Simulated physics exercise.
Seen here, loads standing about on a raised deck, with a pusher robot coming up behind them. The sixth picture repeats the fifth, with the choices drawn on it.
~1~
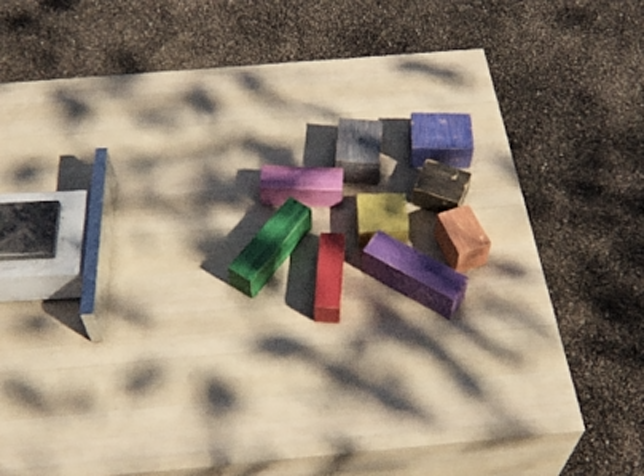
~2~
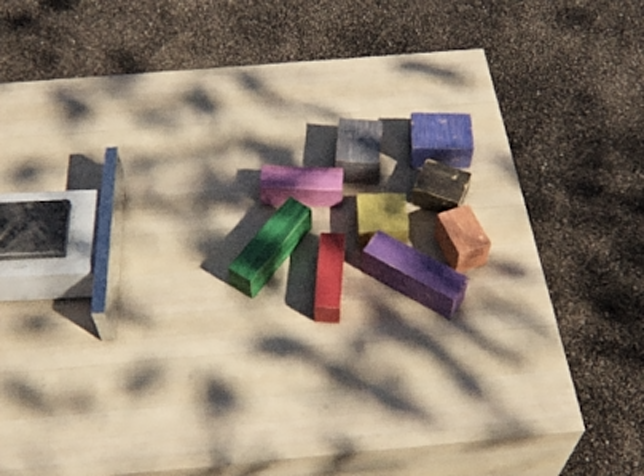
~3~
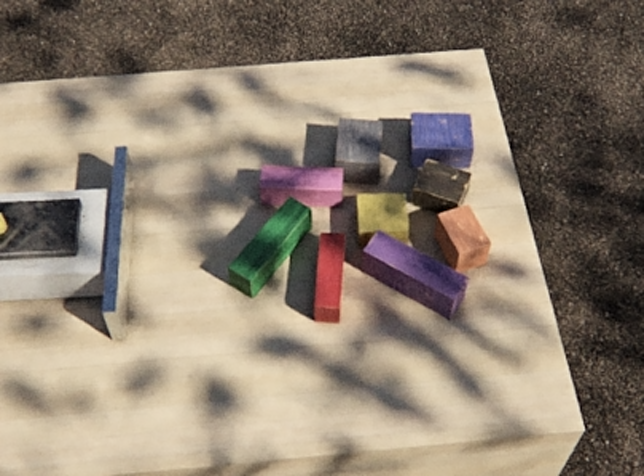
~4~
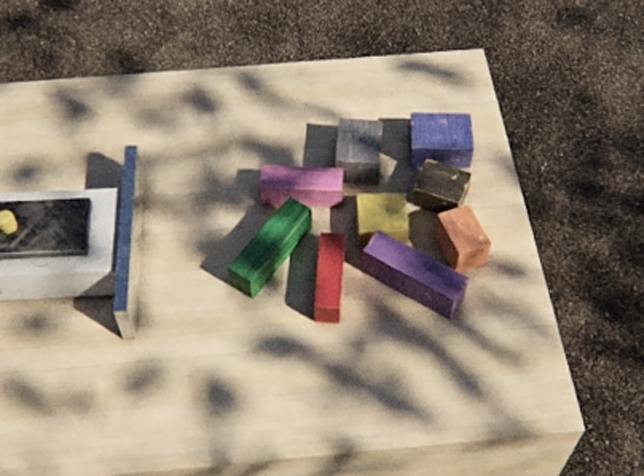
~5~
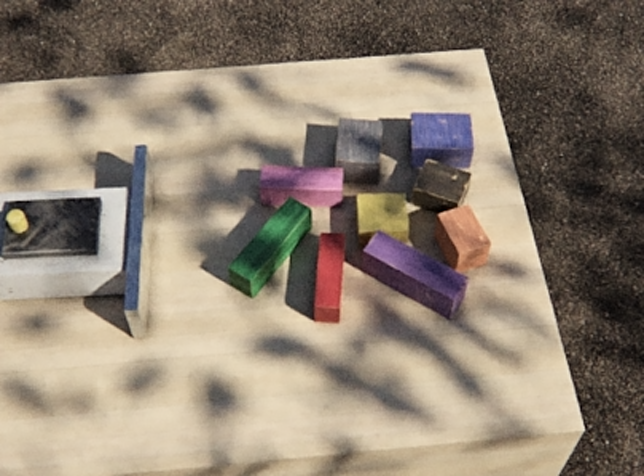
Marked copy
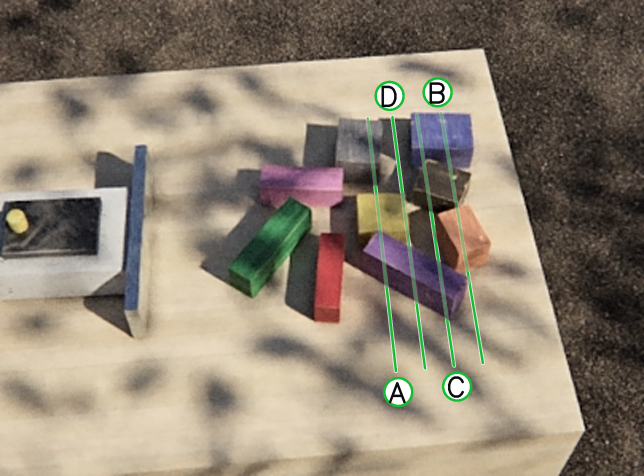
A pusher robot with a white body, dark top and upright blue front plate stands at the left of a pale raised deck, seen from above in dappled shade. To the right sit loose blocks: grey and blue at the back, pink, yellow, black and orange between, green, red and purple nearer. The robot slides slowly rightward, a yellow knob appearing on top, while blocks and camera stay still.
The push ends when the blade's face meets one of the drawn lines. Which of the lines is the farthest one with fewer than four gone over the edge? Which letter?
B is the last line within the limit.
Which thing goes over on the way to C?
The black crate.
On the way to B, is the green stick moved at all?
By then, yes.
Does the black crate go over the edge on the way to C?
Yes.
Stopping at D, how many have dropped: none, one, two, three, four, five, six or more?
The count is none.
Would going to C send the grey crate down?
No.
On the marked copy, A at (381, 234); B at (460, 227); C at (434, 229); D at (407, 231).
With B. Early on, robot (181, 217); green stick (292, 240); blue crate (441, 140).
Further on, robot (297, 207); black crate (479, 186); orange crate (475, 240).
At the end, robot (387, 200); orange crate over the edge; black crate over the edge; three fallen.
As for the rest, A is within the limit but short; C is within the limit but short; D is within the limit but short.
